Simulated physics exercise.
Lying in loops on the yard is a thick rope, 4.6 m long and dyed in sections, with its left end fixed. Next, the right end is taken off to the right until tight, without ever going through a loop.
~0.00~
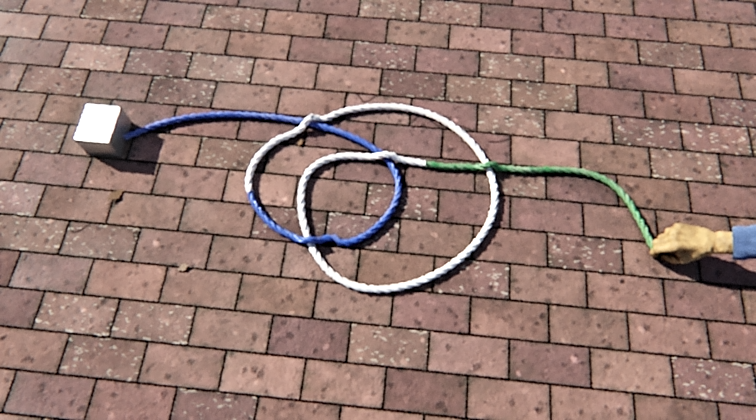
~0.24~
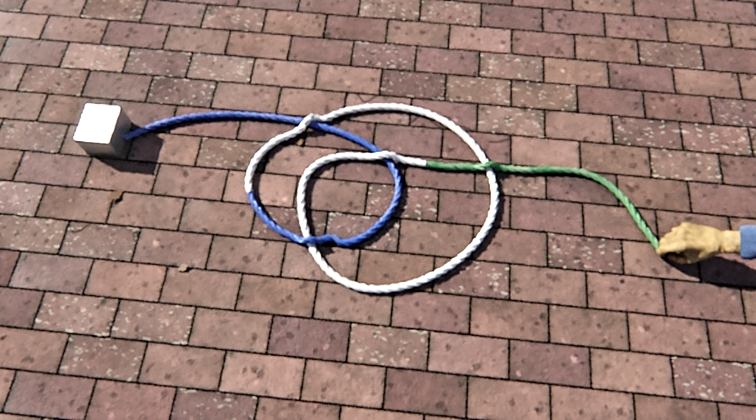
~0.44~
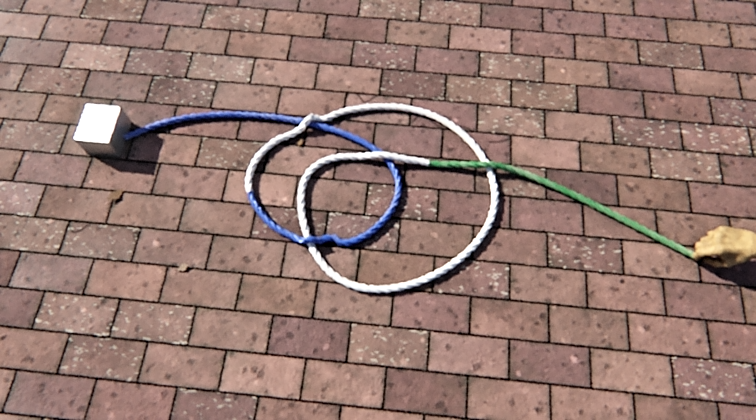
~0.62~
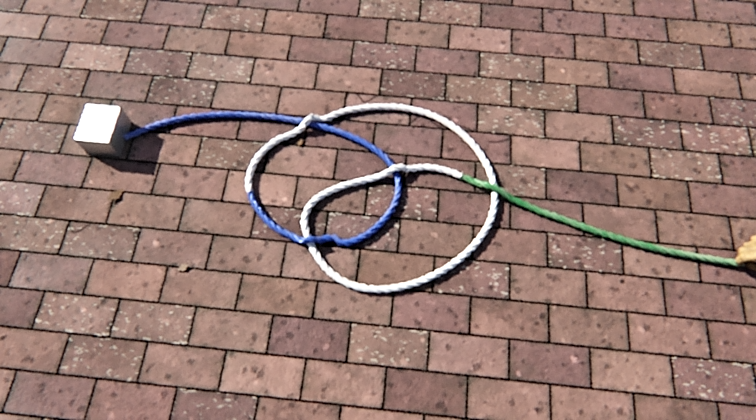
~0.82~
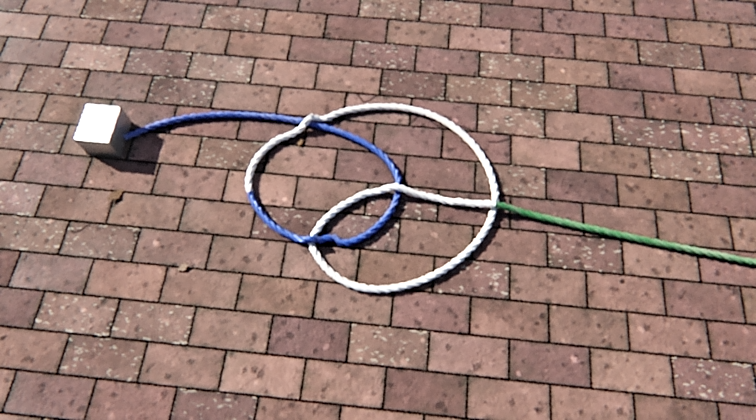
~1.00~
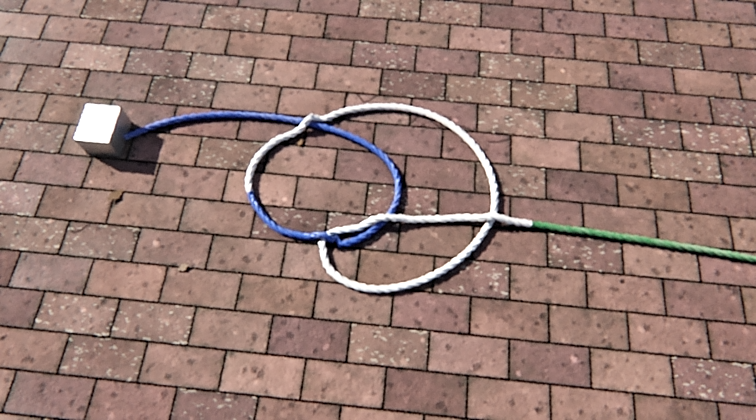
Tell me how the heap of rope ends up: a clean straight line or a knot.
It is going to snarl.
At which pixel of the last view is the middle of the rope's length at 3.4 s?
Roughly at (522, 187).
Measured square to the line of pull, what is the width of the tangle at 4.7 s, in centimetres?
My estimate would be close to 10 cm.
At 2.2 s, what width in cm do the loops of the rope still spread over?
Some 42 cm.
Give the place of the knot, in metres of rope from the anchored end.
About 1.2 m from the fixed end.
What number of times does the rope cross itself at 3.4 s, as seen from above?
The total stands at 3.
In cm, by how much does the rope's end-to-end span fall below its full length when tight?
About 20 cm.
At 2.2 s, the ends are 2.7 m apart, loops still 42 cm across.
At 3.4 s, the ends are 3.4 m apart, loops still 13 cm across.
At 4.7 s, the ends are 4.2 m apart, loops still 10 cm across.
At 5.9 s, the ends are 4.4 m apart, loops still 6 cm across.
At 6.2 s, the ends are 4.4 m apart, loops still 7 cm across.
